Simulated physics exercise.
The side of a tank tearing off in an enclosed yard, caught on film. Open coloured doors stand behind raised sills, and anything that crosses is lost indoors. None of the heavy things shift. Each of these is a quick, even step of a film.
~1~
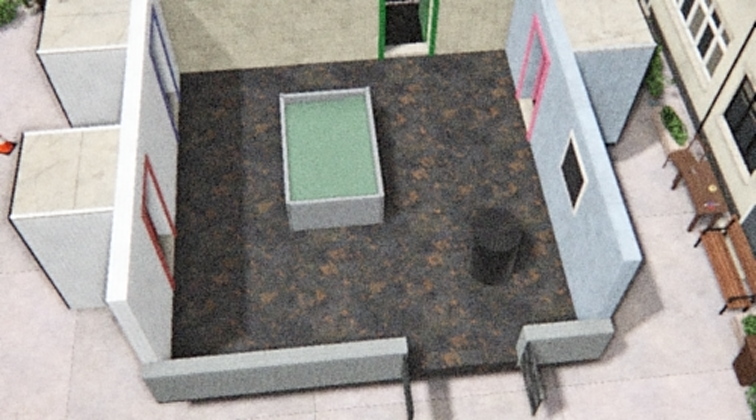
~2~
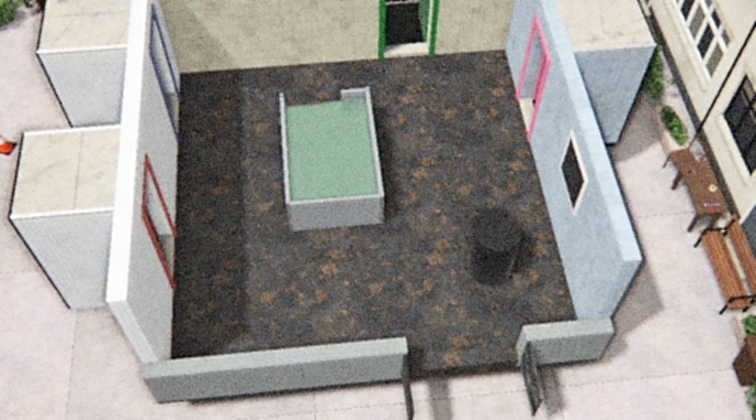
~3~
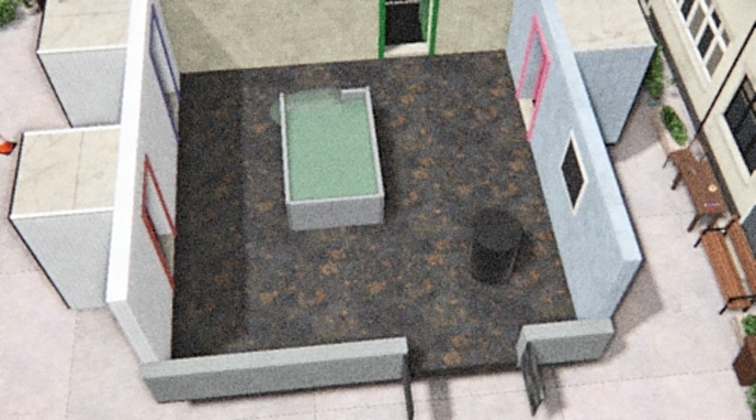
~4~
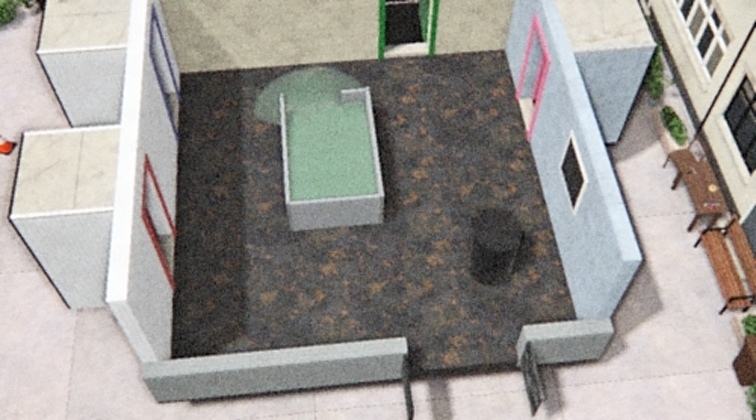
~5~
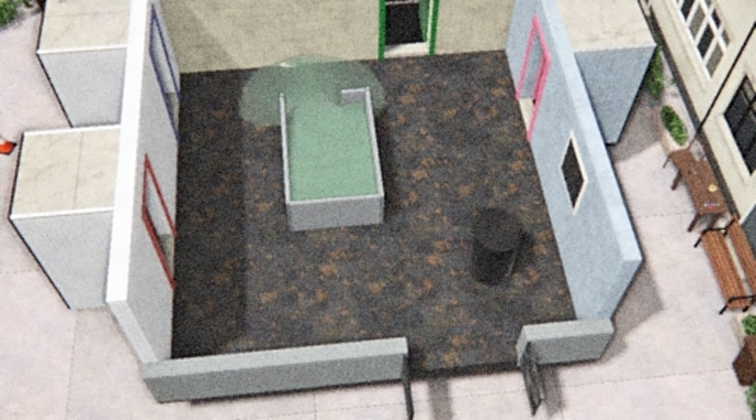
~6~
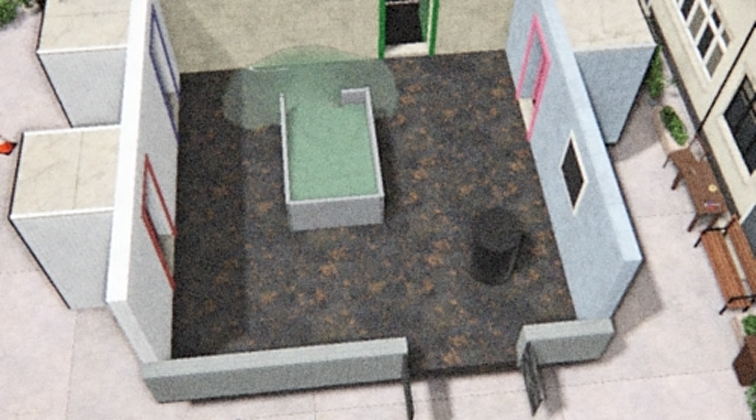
The clip shows a rectangular tank of green liquid in a walled yard with a dark floor; part of its far side opens, and the liquid pours through the gap, spreading in a widening, rounded sheet behind the tank.
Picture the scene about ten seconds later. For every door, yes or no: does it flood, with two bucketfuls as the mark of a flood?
Blue door: No, pink door: Yes, red door: No, green door: No.
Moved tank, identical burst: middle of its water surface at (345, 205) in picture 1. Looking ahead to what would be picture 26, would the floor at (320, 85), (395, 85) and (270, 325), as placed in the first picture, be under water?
Points in turn: Inundated; inundated; not reached.
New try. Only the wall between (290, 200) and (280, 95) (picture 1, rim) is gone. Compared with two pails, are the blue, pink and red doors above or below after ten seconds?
Blue door falls short, pink door exceeds the limit, red door exceeds the limit.
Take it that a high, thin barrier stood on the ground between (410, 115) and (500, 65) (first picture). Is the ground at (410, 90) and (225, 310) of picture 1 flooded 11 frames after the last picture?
Soaked, not wet.
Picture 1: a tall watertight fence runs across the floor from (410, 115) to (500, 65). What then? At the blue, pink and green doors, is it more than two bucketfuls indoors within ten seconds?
I'd say the blue door remains below the mark, the pink door remains below the mark, and the green door gets past the mark.
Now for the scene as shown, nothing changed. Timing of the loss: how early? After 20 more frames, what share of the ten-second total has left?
That comes to 10 per cent, as I work it out.
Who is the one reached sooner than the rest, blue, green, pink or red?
That would be the door marked green.
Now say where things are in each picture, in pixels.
The open tank at (330, 146) is whole and still, in the first frame.
The front is at a hidden place, out from the gap on the open tank's far side, in the second frame.
The front is at a hidden place, out from the gap on the open tank's far side, in the third frame.
The front is at (323, 70), out from the gap on the open tank's far side, in the fourth frame.
Water pours out on the open tank's far side and has run to (266, 67), in the fifth frame.
Water pours out on the open tank's far side and has run to (241, 69), in the sixth frame.
A moment on, water covers 15 % of the floor; the blue door not reached, the pink door not reached, the red door not reached, the green door wet at the sill, nothing in.
Next, water covers 25 % of the floor; the blue door wet at the sill, nothing in, the pink door not reached, the red door not reached, the green door wet at the sill, nothing in.
Then, water covers 55 % of the floor; the blue door wet at the sill, nothing in, the pink door over two buckets in, the red door wet at the sill, nothing in, the green door under two buckets in.
Later, water covers 80 % of the floor; the blue door wet at the sill, nothing in, the pink door over two buckets in, the red door wet at the sill, nothing in, the green door under two buckets in.
In the end, water covers 95 % of the floor; the blue door wet at the sill, nothing in, the pink door far over two buckets in, the red door wet at the sill, nothing in, the green door under two buckets in.
